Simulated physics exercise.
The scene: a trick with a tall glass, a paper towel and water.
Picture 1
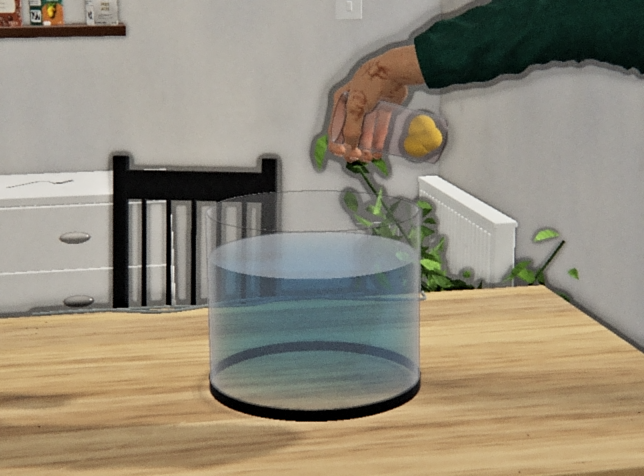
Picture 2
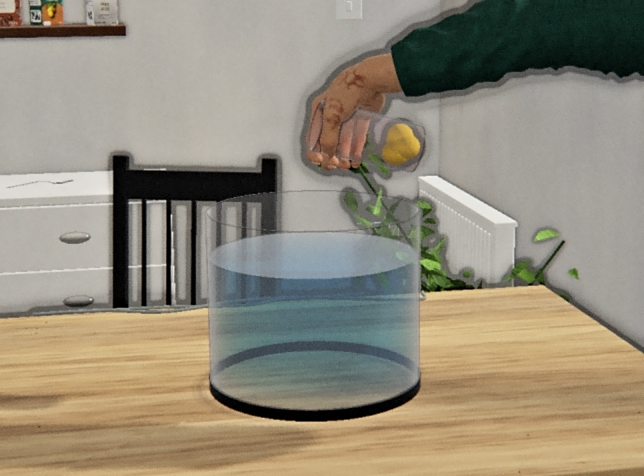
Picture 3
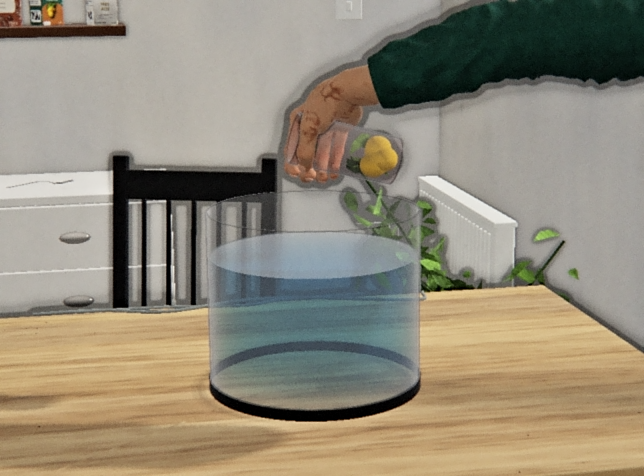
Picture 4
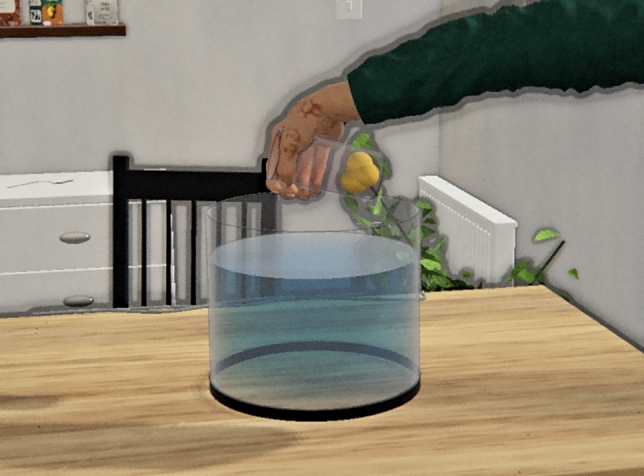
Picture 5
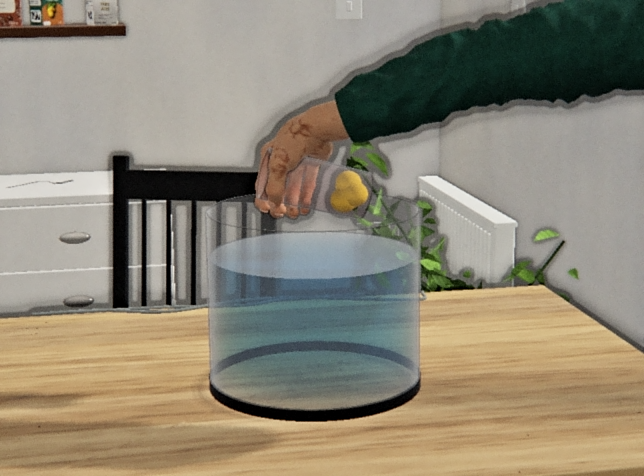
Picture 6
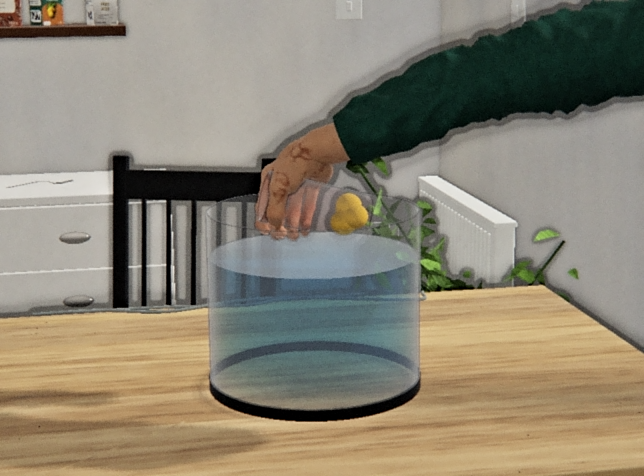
In the video, a hand in a dark green sleeve holds a clear glass on its side with a crumpled yellow wad at its right end, moving left and down over a round basin until just above the water.
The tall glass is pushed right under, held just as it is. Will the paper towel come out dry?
It is flooded.
A moment on, the tall glass enters the water.
Further on, water pours in as the air escapes.
When it is over, the tall glass is under, flooded, and the paper towel is wet.
